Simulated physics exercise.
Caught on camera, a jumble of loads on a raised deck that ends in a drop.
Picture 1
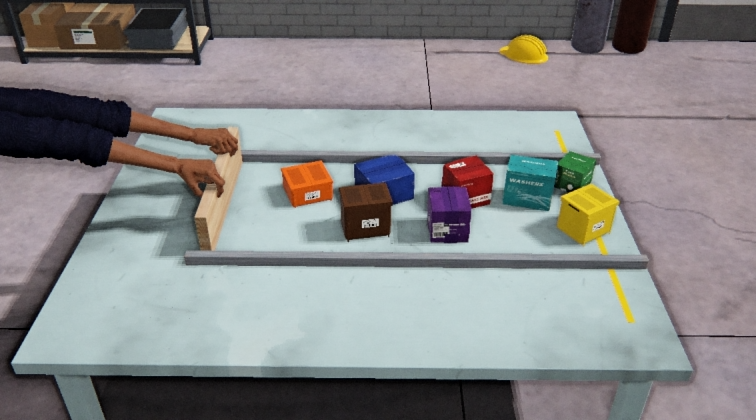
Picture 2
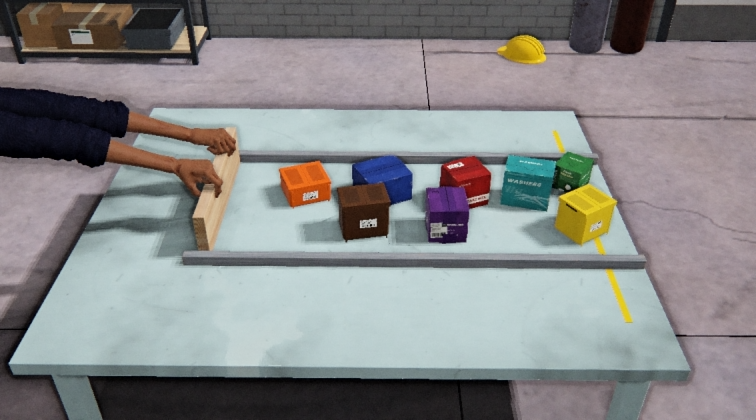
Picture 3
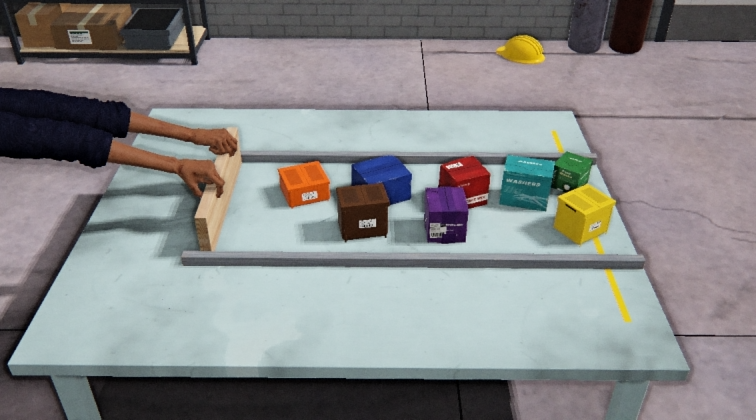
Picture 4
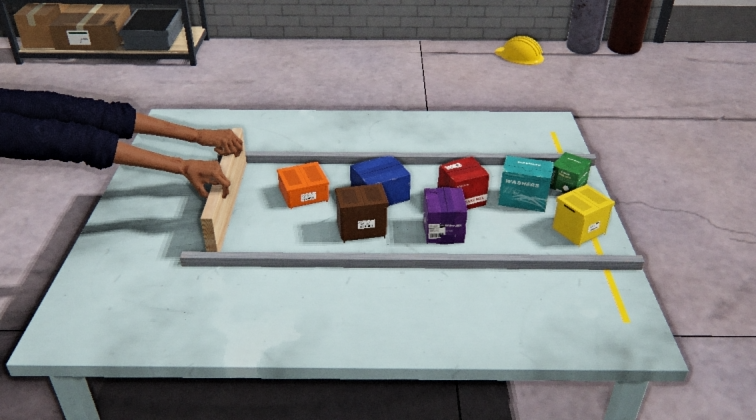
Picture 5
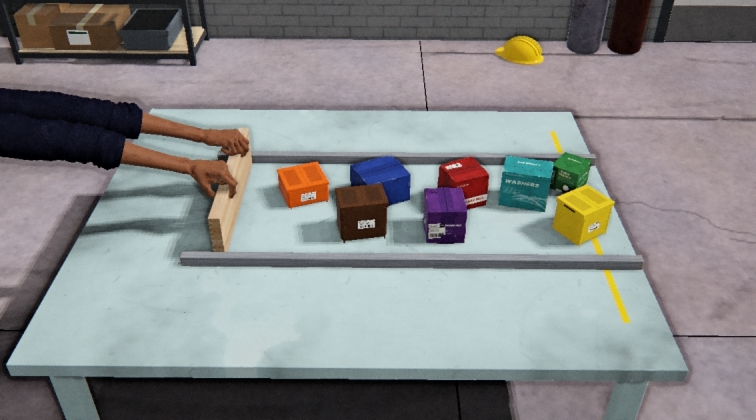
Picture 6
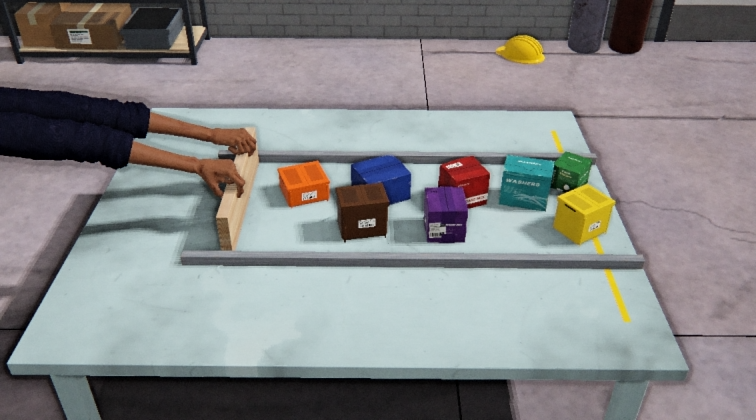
At the start, two hands hold a wooden plank upright at the left of a pale table, between two grey rails, with eight colourful boxes spread to its right. The hands then slide the plank slightly to the right, while the boxes stay in place and a gap remains before the orange one.
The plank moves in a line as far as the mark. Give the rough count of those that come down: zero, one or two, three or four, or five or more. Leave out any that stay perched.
In the end the number that fall off is five or more.
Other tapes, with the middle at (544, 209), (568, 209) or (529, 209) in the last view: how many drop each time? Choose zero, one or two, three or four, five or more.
The falls would be 3 or 4; five or over; three to four.
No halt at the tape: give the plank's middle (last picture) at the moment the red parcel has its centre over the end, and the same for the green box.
Its middle is around (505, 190) and around (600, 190).
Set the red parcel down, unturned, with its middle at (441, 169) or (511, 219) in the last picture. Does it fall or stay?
Place by place, it remains up; tumbles off.
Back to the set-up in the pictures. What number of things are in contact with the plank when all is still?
It touches 3.
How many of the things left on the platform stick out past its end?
That would be 2.
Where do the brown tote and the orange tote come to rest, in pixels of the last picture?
First (621, 217), then (603, 191).
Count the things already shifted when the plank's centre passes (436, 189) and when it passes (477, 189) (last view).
The counts are 7 and 8.
Soon after, none off yet; green box at rest near (570, 173); yellow tote at rest near (583, 215); turquoise box at rest near (526, 183).
Then, none off yet; green box moved a little near (579, 170); yellow tote moved a little near (590, 215); turquoise box moved well along near (626, 185).
At rest, the number that fall off is five or more; fallen, blue parcel, purple parcel, red parcel, turquoise box and yellow tote.
